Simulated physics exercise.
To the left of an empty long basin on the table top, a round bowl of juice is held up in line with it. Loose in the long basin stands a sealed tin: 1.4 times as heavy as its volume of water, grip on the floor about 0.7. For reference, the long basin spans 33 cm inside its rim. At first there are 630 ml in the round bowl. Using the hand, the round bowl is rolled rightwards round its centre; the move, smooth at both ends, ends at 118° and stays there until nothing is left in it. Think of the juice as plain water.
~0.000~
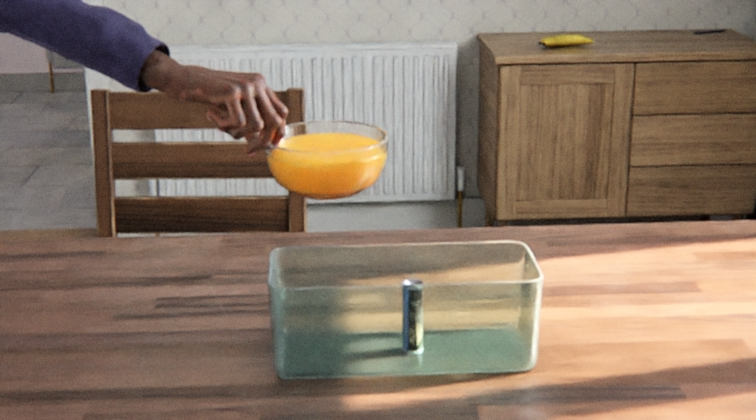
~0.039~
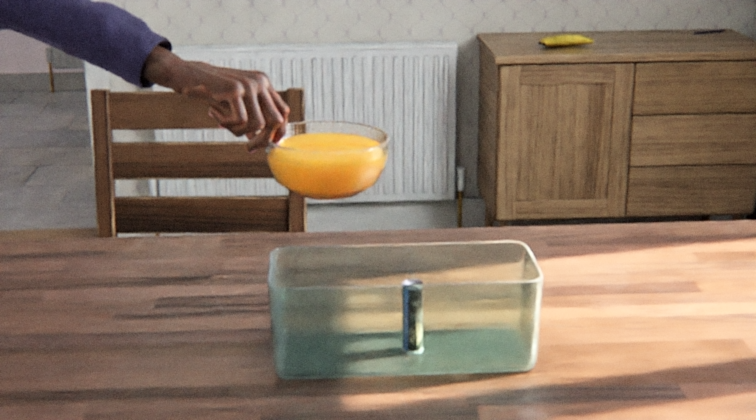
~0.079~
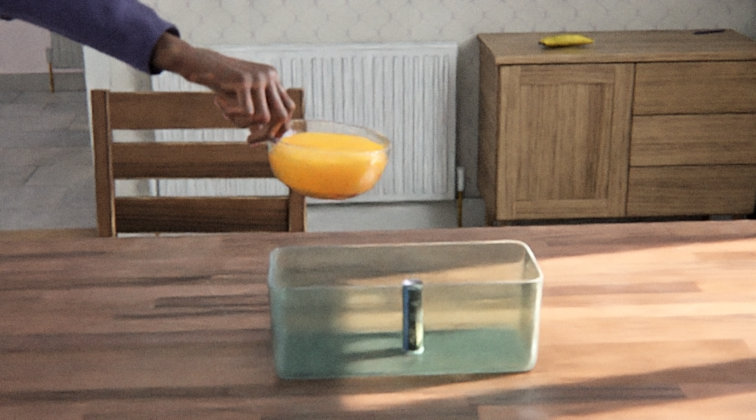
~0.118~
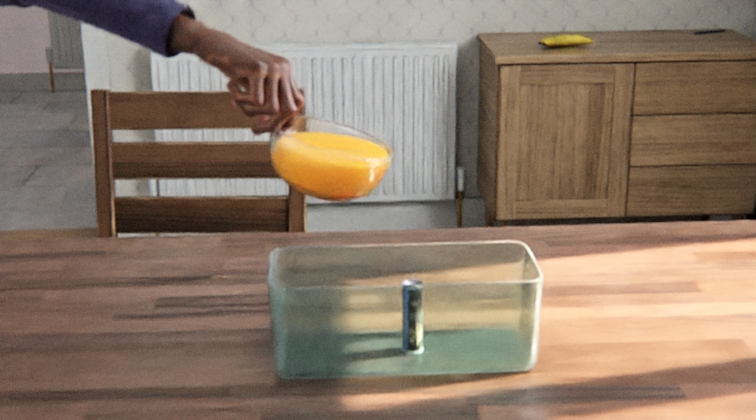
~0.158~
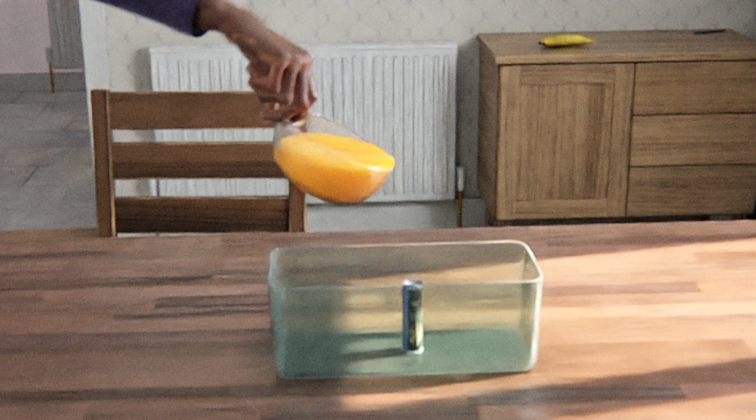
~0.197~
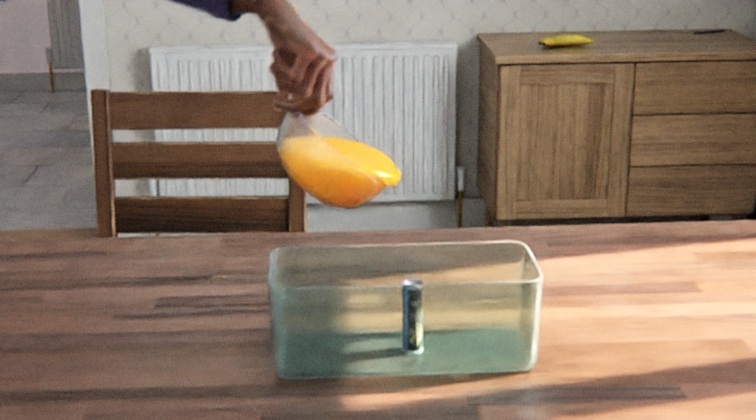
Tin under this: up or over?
It never tilts over.
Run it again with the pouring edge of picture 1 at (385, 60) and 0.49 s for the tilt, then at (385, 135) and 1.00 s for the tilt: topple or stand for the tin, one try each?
In the first try it remains standing; in the second it remains standing.
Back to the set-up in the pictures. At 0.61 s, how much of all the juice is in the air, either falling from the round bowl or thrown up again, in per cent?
Estimate: About 5 in a hundred.
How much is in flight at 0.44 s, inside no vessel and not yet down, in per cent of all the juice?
Roughly 28 percent.
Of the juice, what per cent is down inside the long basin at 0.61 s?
The fraction sits near 96 in a hundred.
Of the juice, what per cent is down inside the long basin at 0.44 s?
About 70 per cent.
By 0.44 s the tilt is 114° and 3 per cent is still to pour; the tin stands where it began.
By 0.61 s the tilt is 118° and 0 per cent is still to pour; the tin leans 5°.
By 0.79 s the tilt is 118° and 0 per cent is still to pour; the tin leans 4°.
By 0.99 s the tilt is 118° and 0 per cent is still to pour; the tin stands where it began.
At rest the tin stands where it began.
